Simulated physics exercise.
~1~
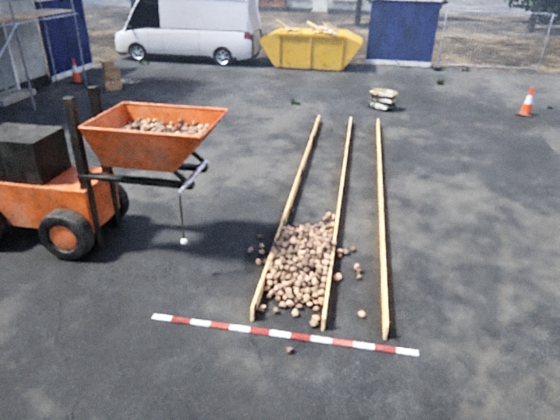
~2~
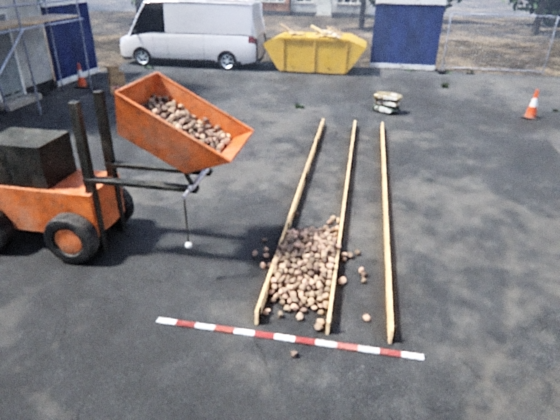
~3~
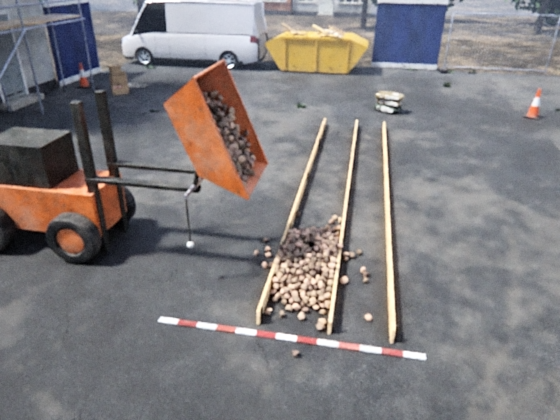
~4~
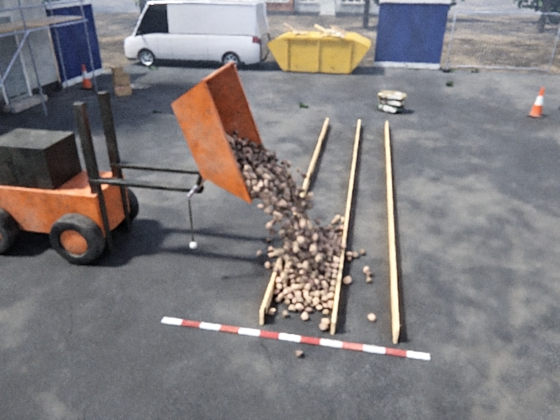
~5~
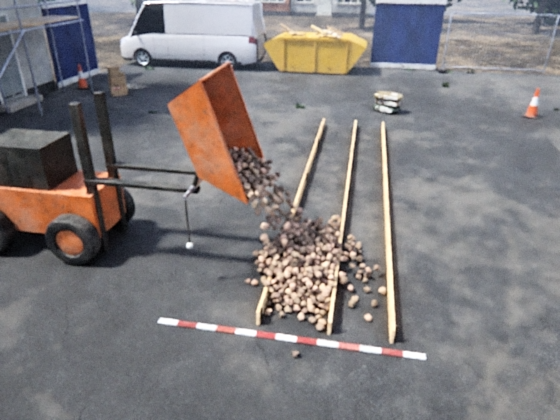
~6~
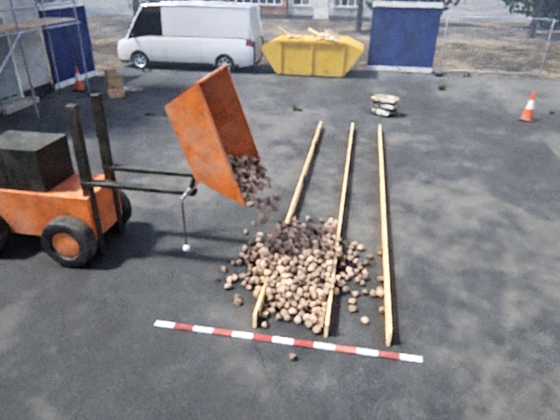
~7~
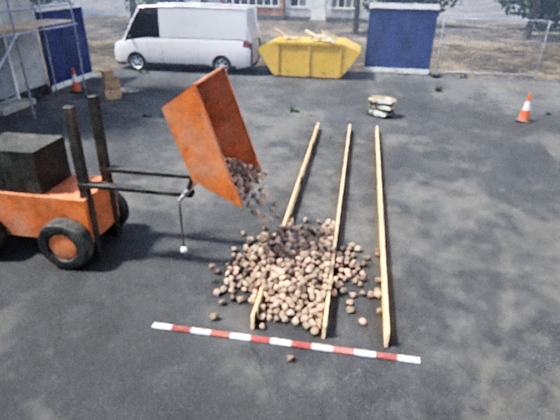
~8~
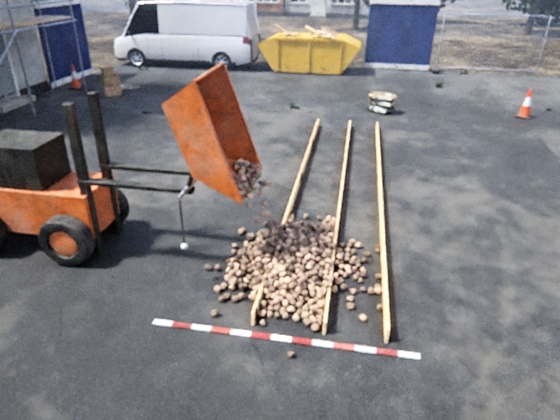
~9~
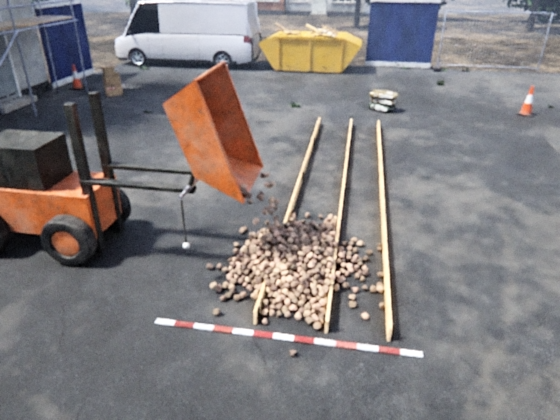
An orange skip full of brownish stones sits on the front of an orange loader at the left of a grey paved yard, seen from above with a slight sway. Three wooden planks run away across the ground beside an earlier heap, behind a red and white staff, with a white van, a yellow container and traffic cones beyond. The skip tips steeply to the right, and its stones start to slide, then pour onto the heap. They spill over the planks, mostly leftward, while a few reach the right bay. Finally the skip hangs tilted and empty above a wide, low pile.
